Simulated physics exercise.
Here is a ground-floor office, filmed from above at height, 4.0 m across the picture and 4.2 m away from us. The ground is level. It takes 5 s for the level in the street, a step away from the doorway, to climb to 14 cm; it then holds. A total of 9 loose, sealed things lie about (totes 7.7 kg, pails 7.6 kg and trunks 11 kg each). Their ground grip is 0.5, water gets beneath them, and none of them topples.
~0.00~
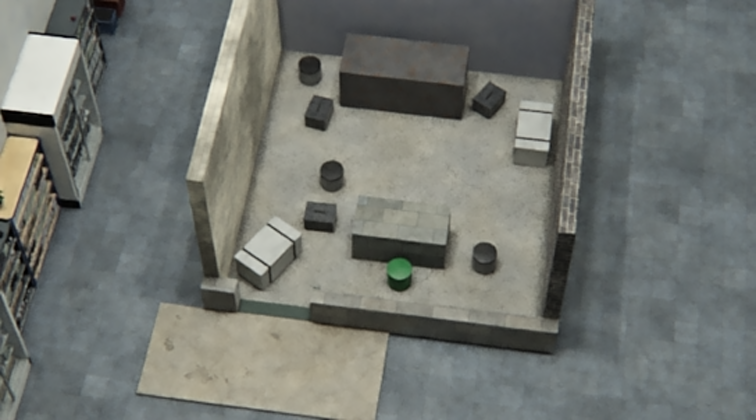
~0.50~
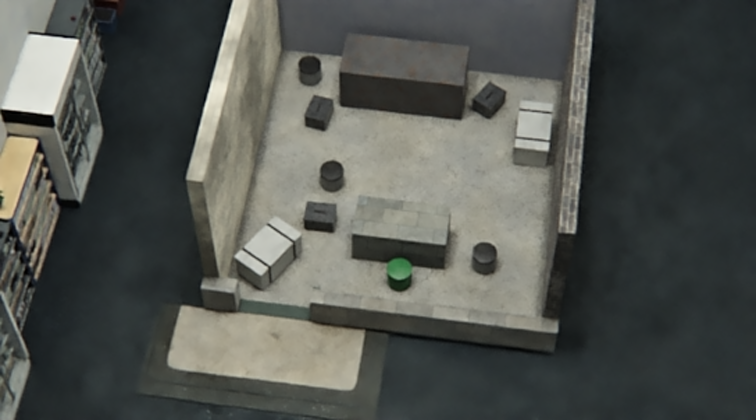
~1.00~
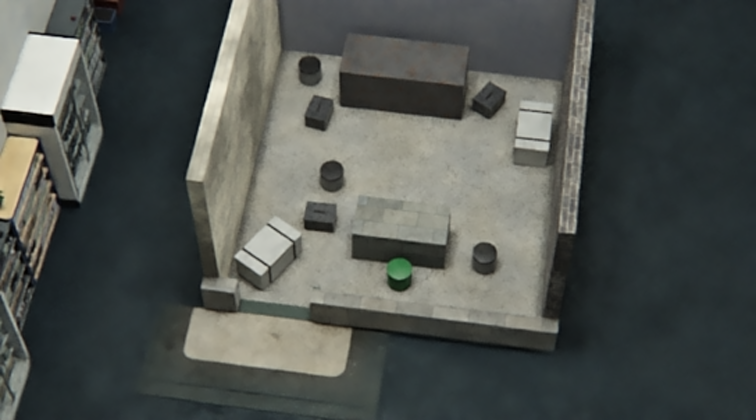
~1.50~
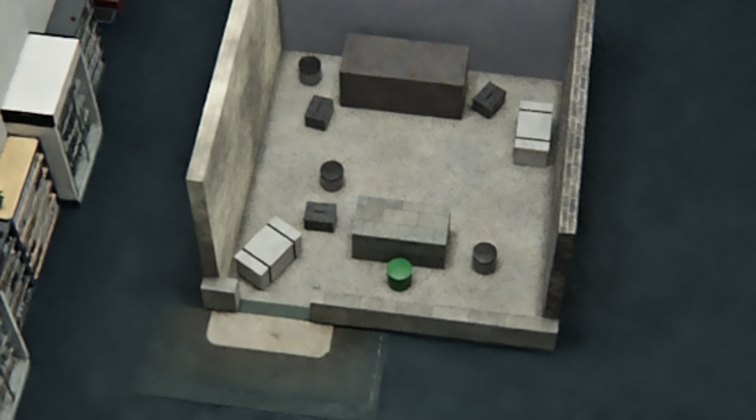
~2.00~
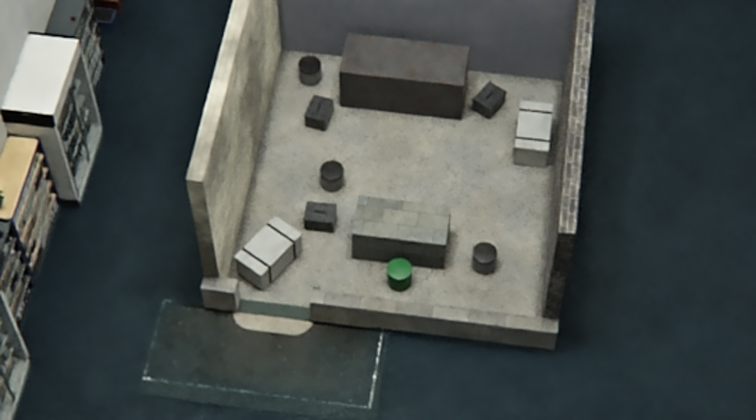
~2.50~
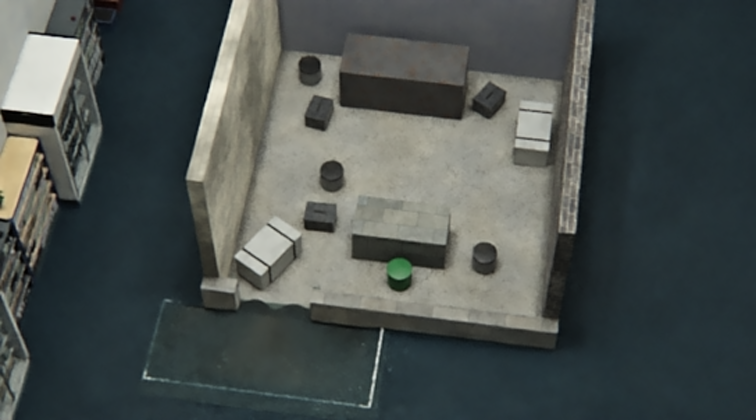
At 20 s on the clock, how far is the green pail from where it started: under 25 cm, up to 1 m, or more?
My guess is it barely budges.
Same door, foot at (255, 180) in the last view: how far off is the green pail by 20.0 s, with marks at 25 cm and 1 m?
The green pail remains where it was.
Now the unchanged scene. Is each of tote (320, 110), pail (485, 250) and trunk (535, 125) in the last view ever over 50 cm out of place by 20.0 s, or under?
Going one by one, I get above, within and above.
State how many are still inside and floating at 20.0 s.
4.
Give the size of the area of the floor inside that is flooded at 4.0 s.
At that time the wet patch spans about 1.0 m2.
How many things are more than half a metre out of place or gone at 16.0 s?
Count: 3.
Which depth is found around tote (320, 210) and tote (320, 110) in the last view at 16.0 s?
Depth approx. 5 cm / 5 cm.
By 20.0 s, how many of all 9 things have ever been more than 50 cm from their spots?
3.
After 4.0 s the green pail is near (400, 269), 0.0 m from its start, aground; 0 afloat.
After 9.0 s the green pail is near (400, 269), 0.0 m from its start, aground; 1 afloat.
After 16.0 s the green pail is near (400, 269), 0.0 m from its start, aground; 2 afloat.
After 20.0 s the green pail is near (400, 269), 0.0 m from its start, aground; 4 afloat.
